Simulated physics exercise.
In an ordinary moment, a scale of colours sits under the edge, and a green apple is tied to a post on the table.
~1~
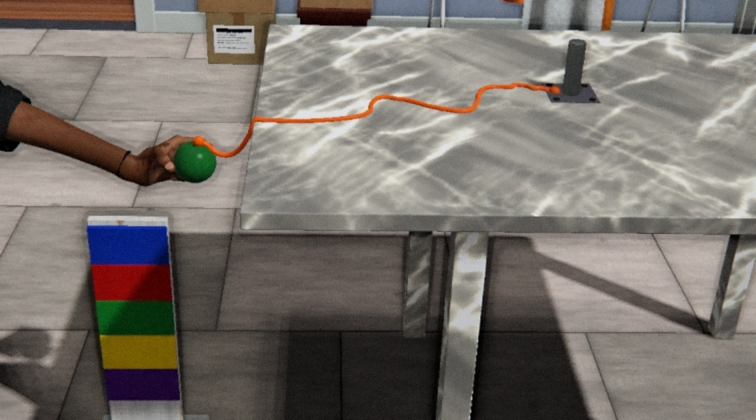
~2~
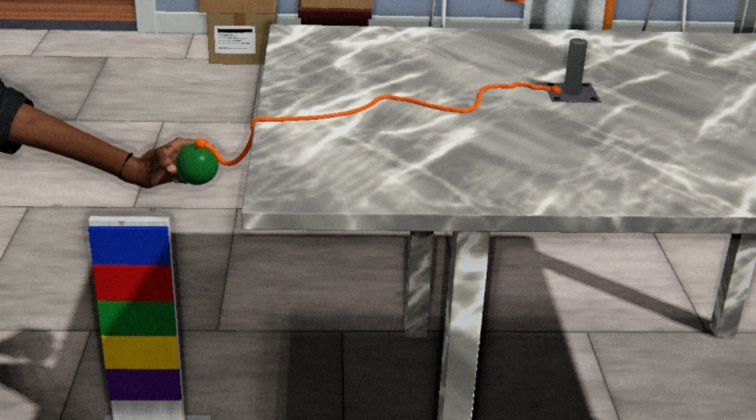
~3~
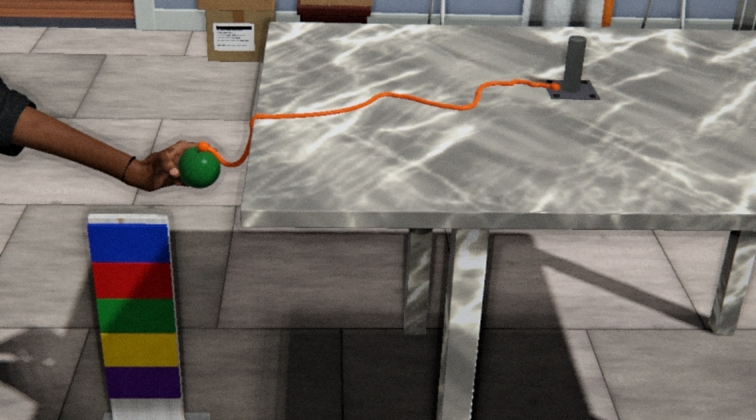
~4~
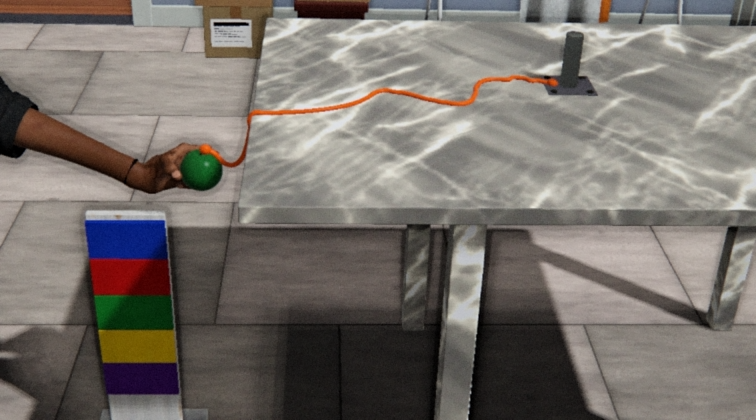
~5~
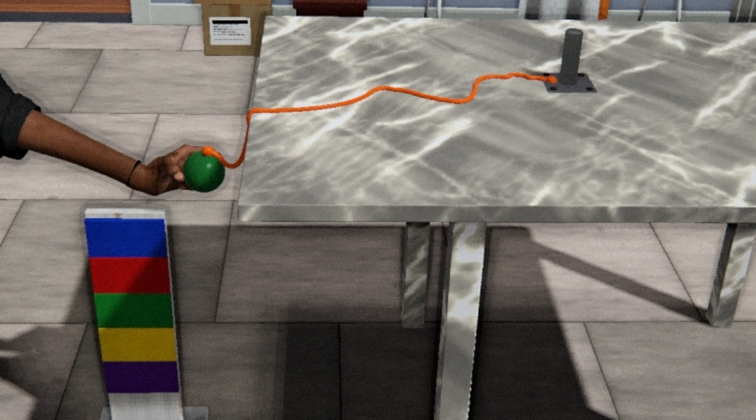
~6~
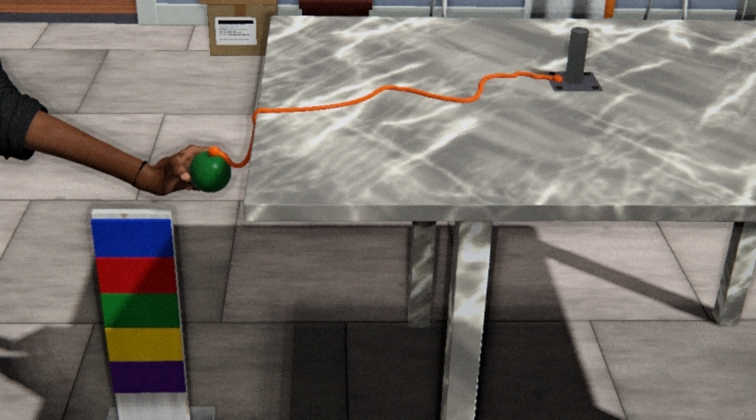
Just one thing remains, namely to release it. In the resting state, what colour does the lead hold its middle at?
Its middle is held at red.
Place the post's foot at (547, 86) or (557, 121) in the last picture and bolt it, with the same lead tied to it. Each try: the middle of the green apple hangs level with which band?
Going case by case, it's green and then green.
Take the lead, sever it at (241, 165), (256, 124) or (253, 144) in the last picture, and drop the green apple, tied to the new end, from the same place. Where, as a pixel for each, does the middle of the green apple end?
Try by try: (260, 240), (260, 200) and (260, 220).
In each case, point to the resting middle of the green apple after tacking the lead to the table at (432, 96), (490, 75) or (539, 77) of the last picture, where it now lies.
Try 1: (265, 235); try 2: (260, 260); try 3: (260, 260).
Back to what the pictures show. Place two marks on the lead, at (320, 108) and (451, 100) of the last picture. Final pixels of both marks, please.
(258, 110) and (401, 88), approximately.
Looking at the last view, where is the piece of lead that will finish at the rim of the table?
Approx. (334, 106).
Soon after, apple near (222, 275); level with red.
After that, apple near (298, 253); level with red.
And then, apple near (252, 265); level with red.
In the end, apple near (259, 262); level with red. The red one.
